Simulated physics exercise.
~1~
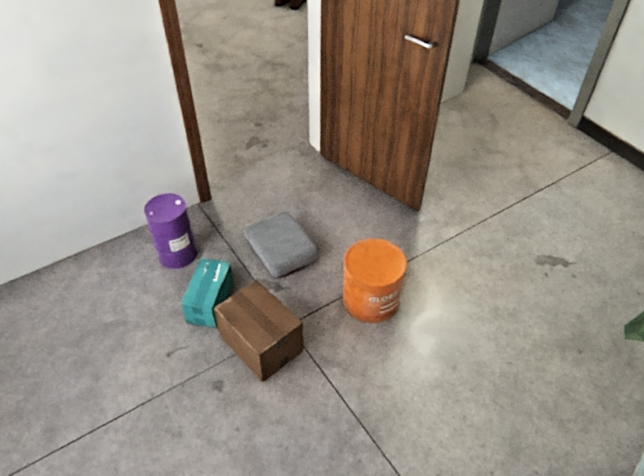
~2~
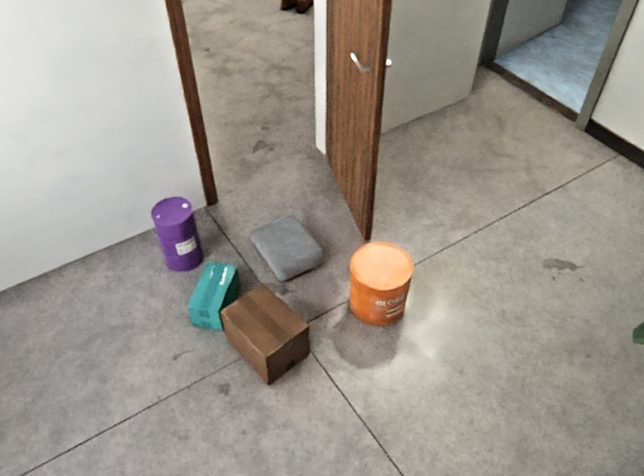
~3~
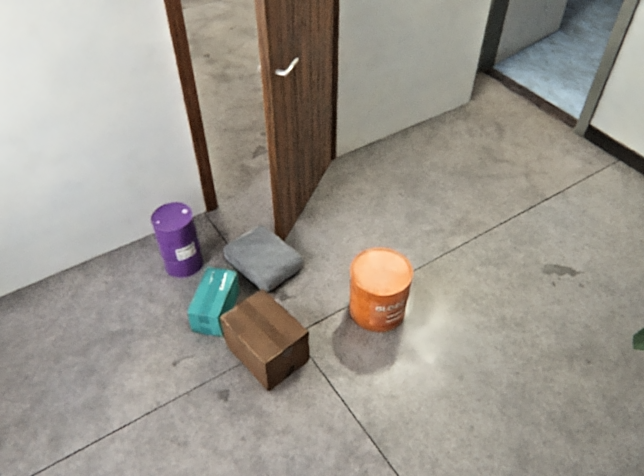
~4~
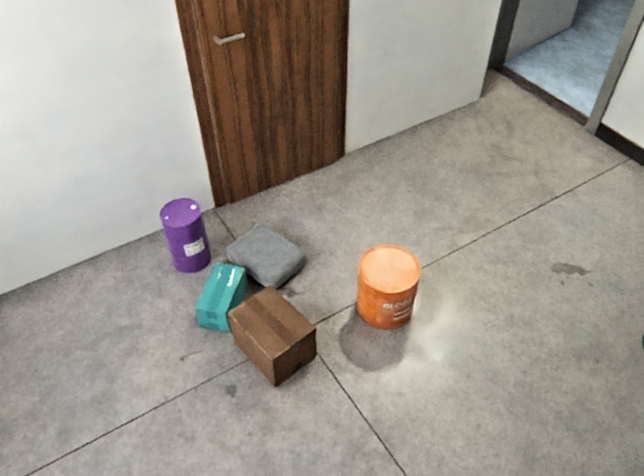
At the start, a brown wooden door stands wide open above a grey floor, with a purple canister, a turquoise parcel, a brown box, a grey cushion and an orange pail spread out in front of it. The door begins to swing toward the left, its edge turning past the pail while everything on the floor stays put. As it swings further, it meets the grey cushion and shifts it slightly to the left, close to the parcel and box. The door then closes fully into its frame. It ends shut, with the cushion slightly displaced and the other objects where they were.
